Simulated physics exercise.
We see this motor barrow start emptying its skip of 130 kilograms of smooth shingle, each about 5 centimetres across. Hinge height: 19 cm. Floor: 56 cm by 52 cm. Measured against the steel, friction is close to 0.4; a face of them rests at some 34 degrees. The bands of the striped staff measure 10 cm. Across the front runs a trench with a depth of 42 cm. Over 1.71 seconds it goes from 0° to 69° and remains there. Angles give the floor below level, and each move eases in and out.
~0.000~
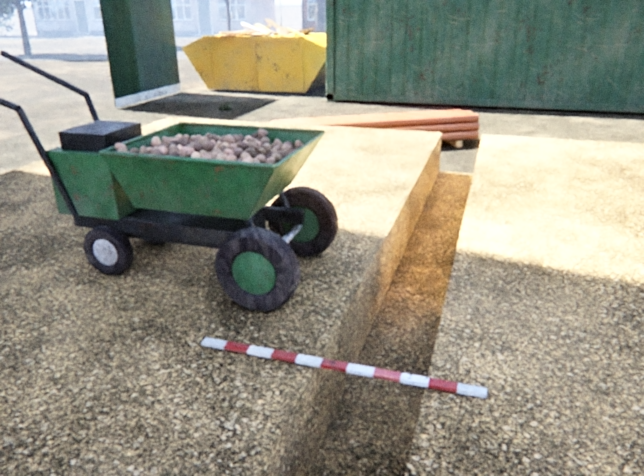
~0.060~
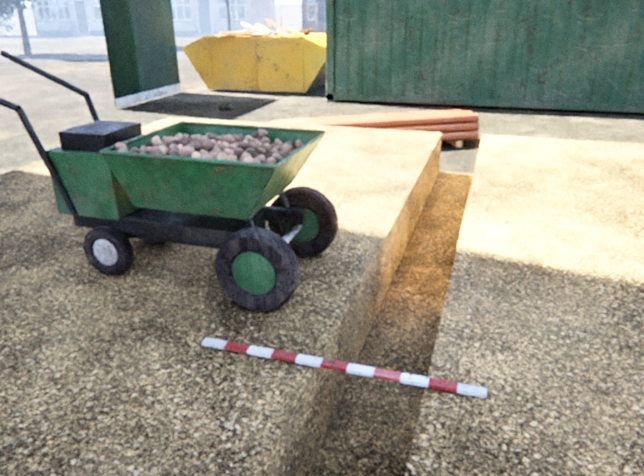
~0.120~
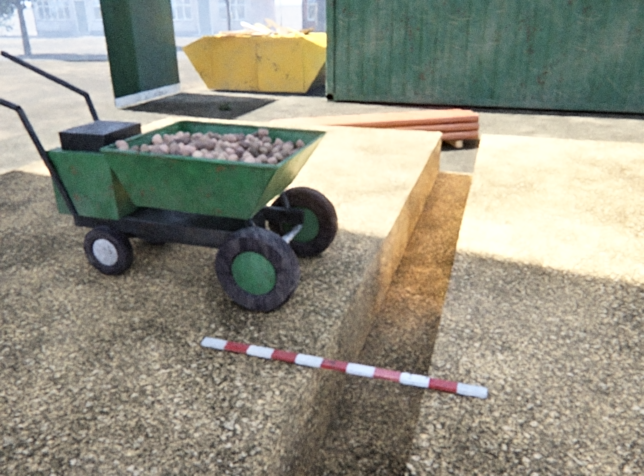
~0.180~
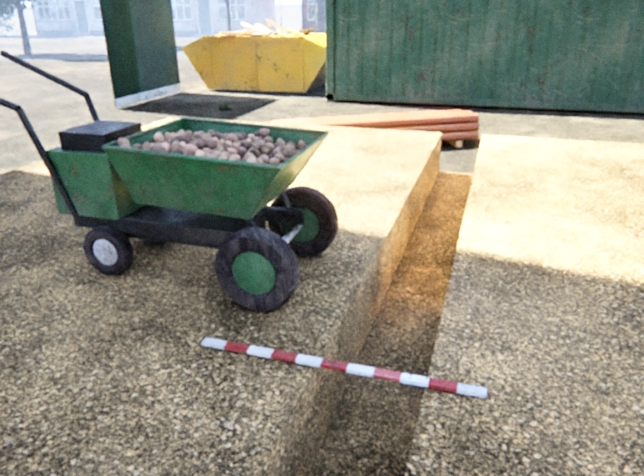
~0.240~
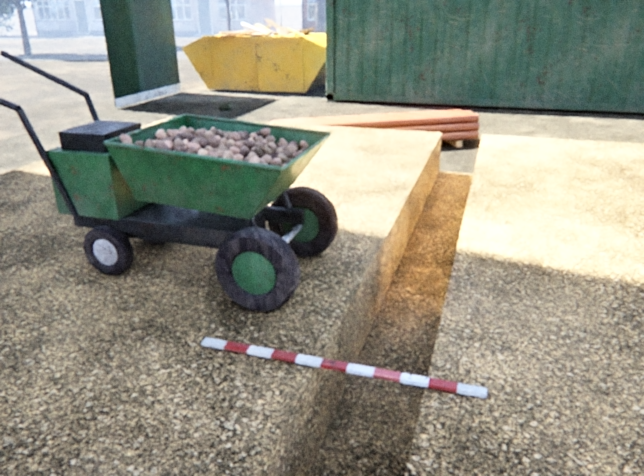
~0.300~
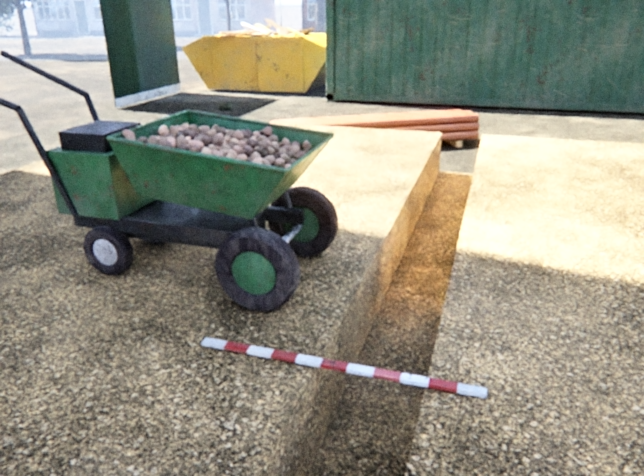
On a gravelly yard beside a narrow trench, a green wheeled cart full of rounded stones stands behind a red-and-white striped staff. At first its skip sits level and still, then it tilts slightly forward to the right, the stones shifting a little while the wheels stay in place.
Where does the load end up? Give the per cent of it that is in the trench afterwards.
Some 87 per cent of it.
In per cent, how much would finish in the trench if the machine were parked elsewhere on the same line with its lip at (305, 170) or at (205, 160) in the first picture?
From the first place around 55 per cent, from the other around 85.
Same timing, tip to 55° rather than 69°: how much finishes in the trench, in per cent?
Then about 55 per cent.
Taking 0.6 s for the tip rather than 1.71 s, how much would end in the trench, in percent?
Then about 55 per cent.
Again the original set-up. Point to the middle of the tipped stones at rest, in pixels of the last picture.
(410, 357).
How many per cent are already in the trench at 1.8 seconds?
40 per cent, give or take.
After 1.3 s the floor is at 58°; 98 % in the skip, 2 % in the trench; the foremost stones are at (393, 247).
After 1.8 s the floor is at 69°; 49 % in the skip, 42 % in the trench, 9 % past the trench; the foremost stones are at (504, 303).
After 2.2 s the floor is at 69°; 25 % in the skip, 61 % in the trench, 13 % past the trench; the foremost stones are at (581, 321).
After 4.1 s the floor is at 69°; 0 % in the skip, 87 % in the trench, 13 % past the trench; the foremost stones are at (617, 345).
